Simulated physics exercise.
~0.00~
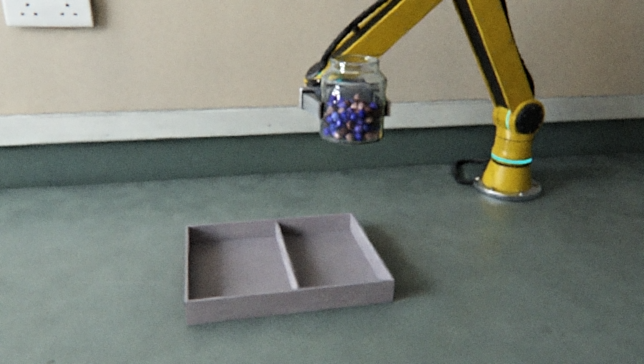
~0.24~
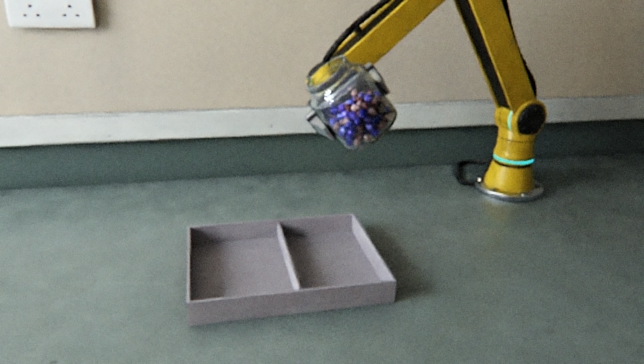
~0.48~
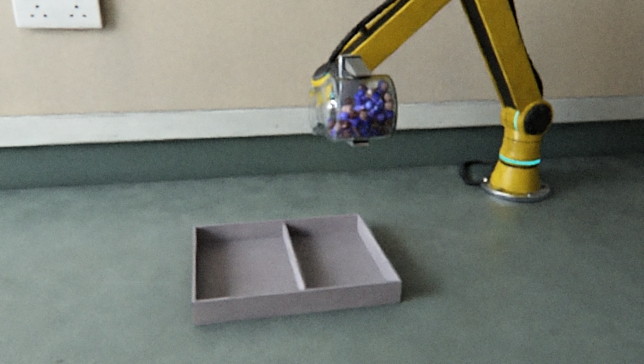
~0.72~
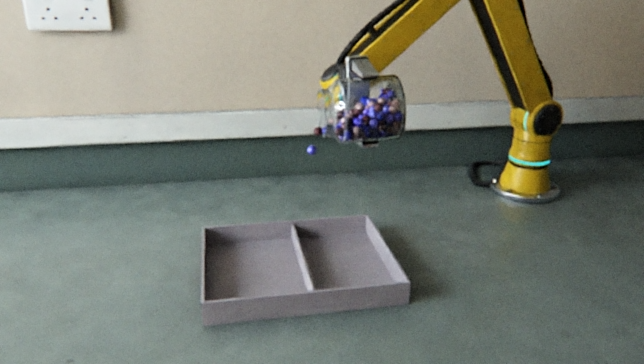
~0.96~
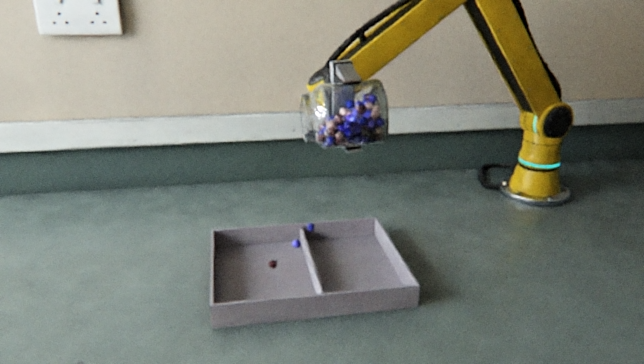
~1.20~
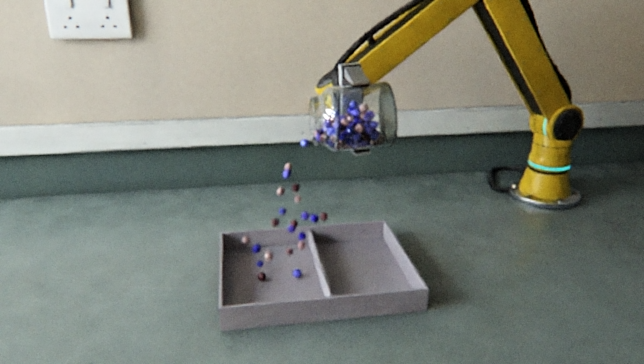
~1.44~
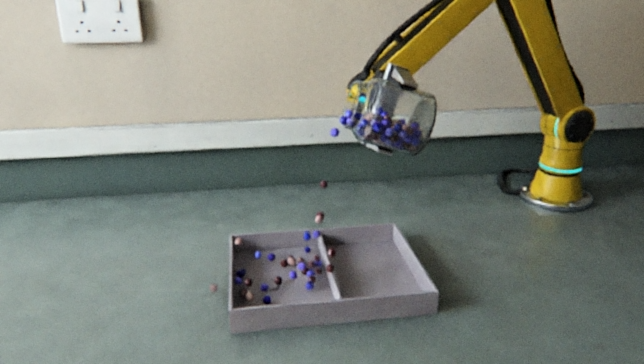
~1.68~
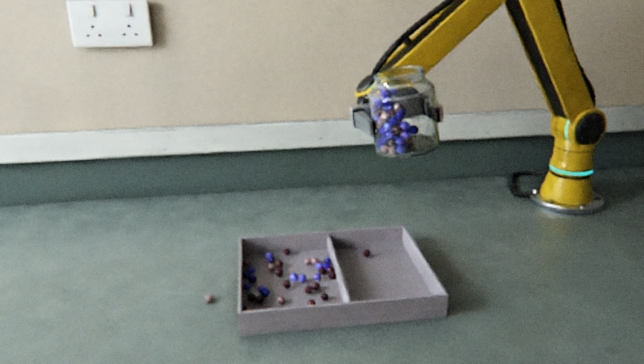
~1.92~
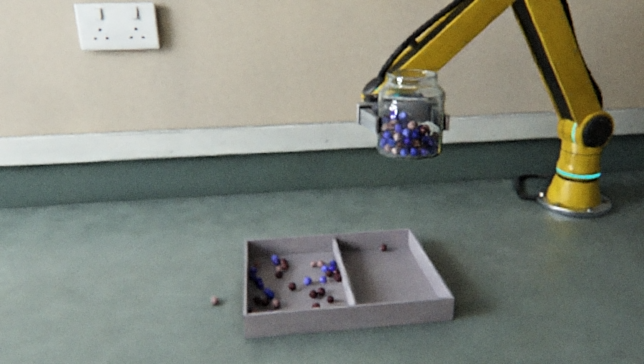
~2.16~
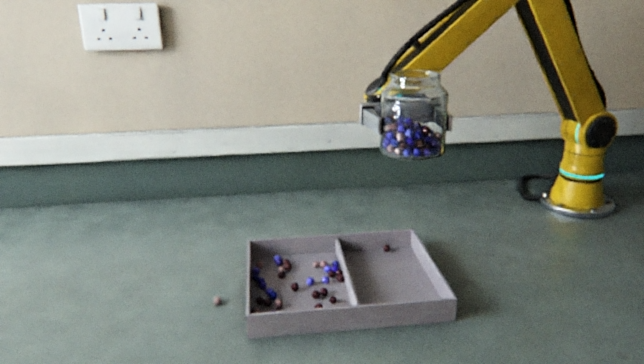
A yellow robot arm holds a clear glass jar, partly filled with small round blue, purple and brownish sweets, above a shallow mauve tray divided in two. The tray sits on a grey-green surface before a beige wall with a white socket, seen from slightly above. The arm tips the jar leftward onto its side, and a few sweets drop, then a scattered stream falls mostly into the left compartment. The arm turns the jar upright again, still holding most of the sweets. One sweet rests in the right compartment and another lies outside, left of the tray.
